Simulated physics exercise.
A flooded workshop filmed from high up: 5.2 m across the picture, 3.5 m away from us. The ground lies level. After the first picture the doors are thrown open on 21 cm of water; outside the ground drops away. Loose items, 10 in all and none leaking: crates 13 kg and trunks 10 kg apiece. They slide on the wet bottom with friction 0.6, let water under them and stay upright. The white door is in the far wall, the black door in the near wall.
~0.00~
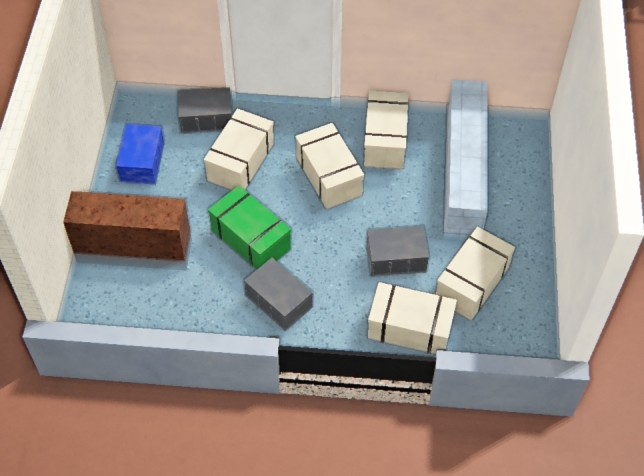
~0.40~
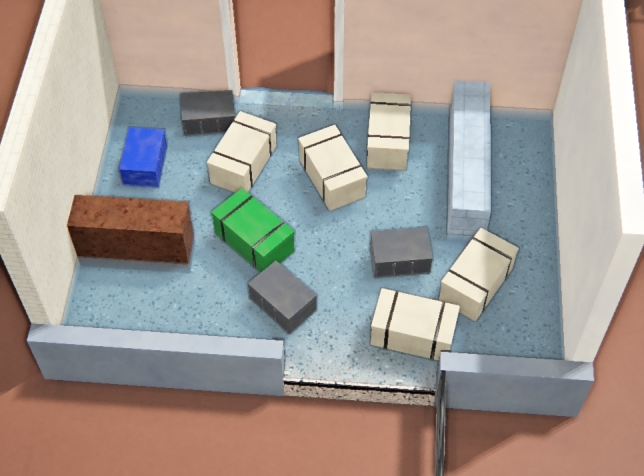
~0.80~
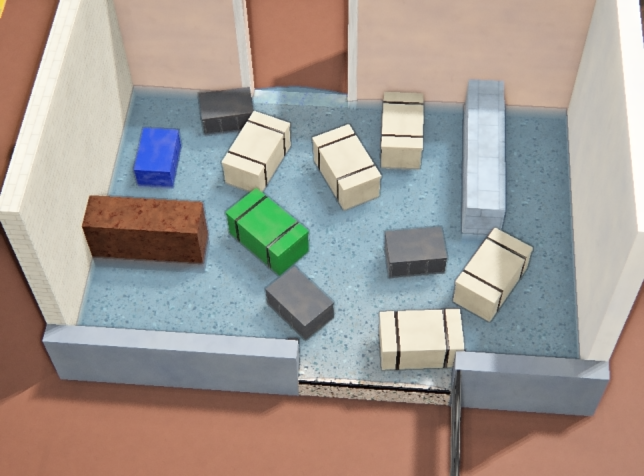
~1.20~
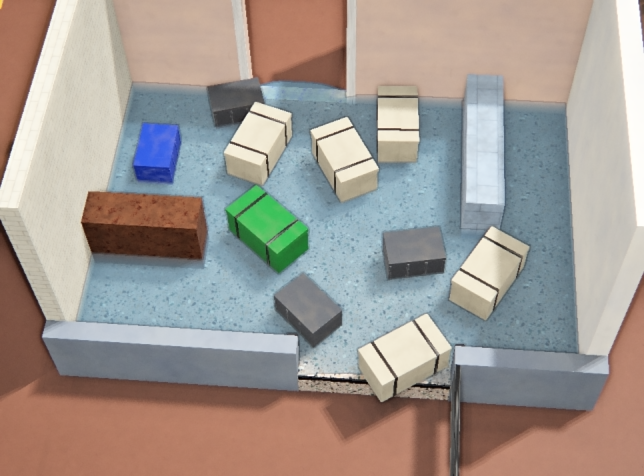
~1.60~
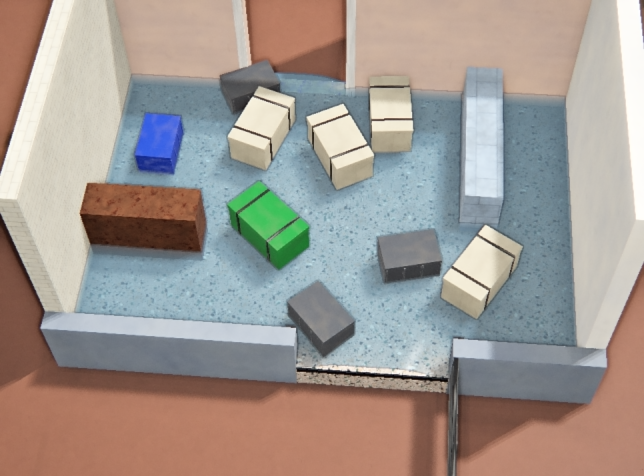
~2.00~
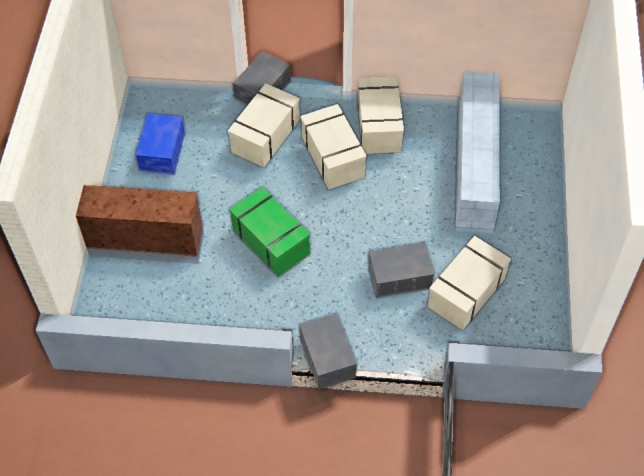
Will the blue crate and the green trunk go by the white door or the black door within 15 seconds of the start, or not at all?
Blue crate: White doorway; green trunk: Black doorway.
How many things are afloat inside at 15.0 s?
I count 0.
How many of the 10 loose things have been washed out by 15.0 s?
10 of them.
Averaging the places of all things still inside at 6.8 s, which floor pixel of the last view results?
At about (284, 165).
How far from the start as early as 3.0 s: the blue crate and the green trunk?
Roughly 20 and 30 cm by then.
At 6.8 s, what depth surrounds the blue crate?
About 12 cm.
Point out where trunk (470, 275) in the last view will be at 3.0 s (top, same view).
Near (450, 291).
After 3.0 s the blue crate is near (168, 133), 0.2 m from its start, afloat; the green trunk is near (282, 224), 0.3 m from its start, afloat; 3 of 10 are out; 7 afloat.
After 6.8 s the blue crate is near (195, 122), 0.6 m from its start, afloat; the green trunk is near (302, 254), 0.6 m from its start, afloat; 6 of 10 are out; 4 afloat.
After 11.0 s the blue crate is near (247, 96), 1.3 m from its start, afloat; the green trunk has gone out by the black door; 9 of 10 are out; 1 afloat.
After 15.0 s the blue crate has gone out by the white door; the green trunk has gone out by the black door; 10 of 10 are out; 0 afloat.
